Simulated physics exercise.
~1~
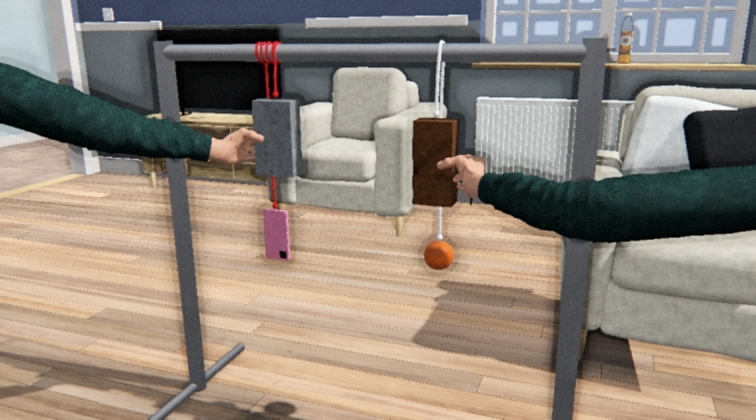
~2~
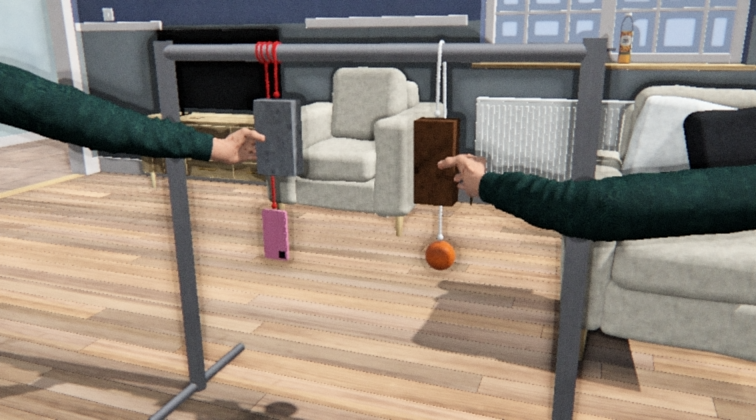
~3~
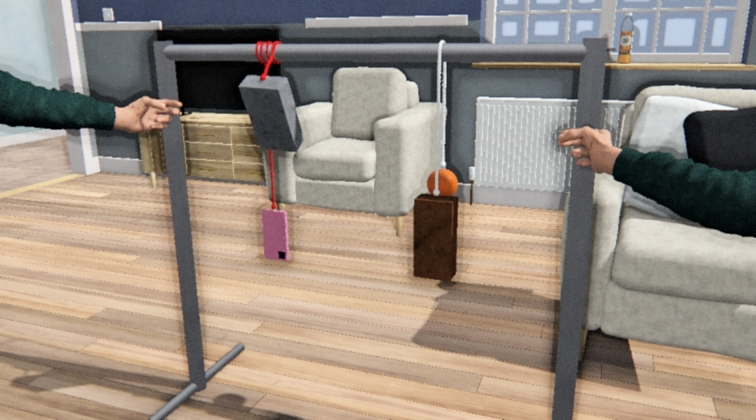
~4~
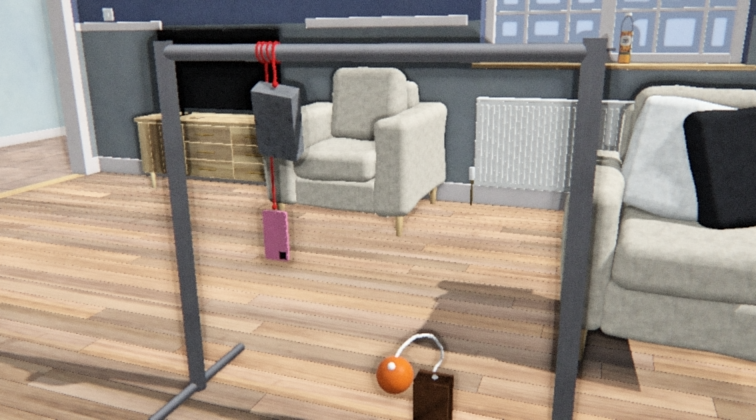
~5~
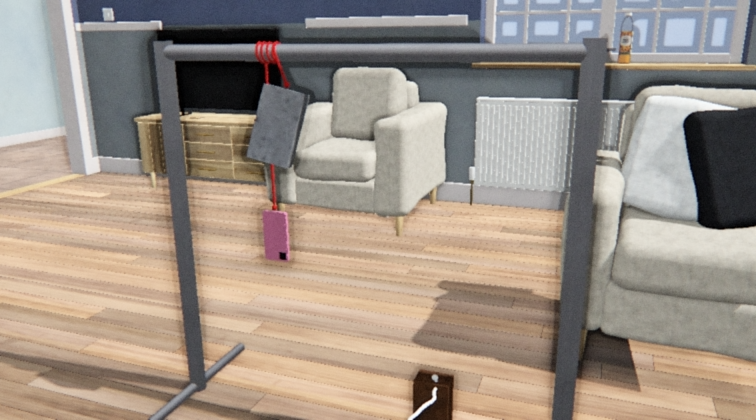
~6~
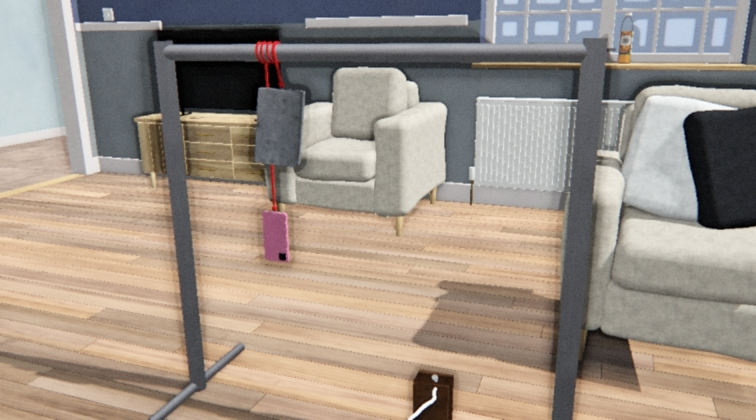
The clip opens on a grey metal rail in a living room, where two hands steady a grey paver on a red shoelace at left and a brown brick on a white one at right. The red lace wraps around the rail several times with a pink phone dangling below, while the white lace simply passes over, an orange on its other end. The hands let go and draw back. The brick drops as the orange rises, pulling the white lace off the rail, and lands on the floor. The paver tilts and sways slightly but stays hanging above the still phone, while the brick rests below with the orange out of sight.
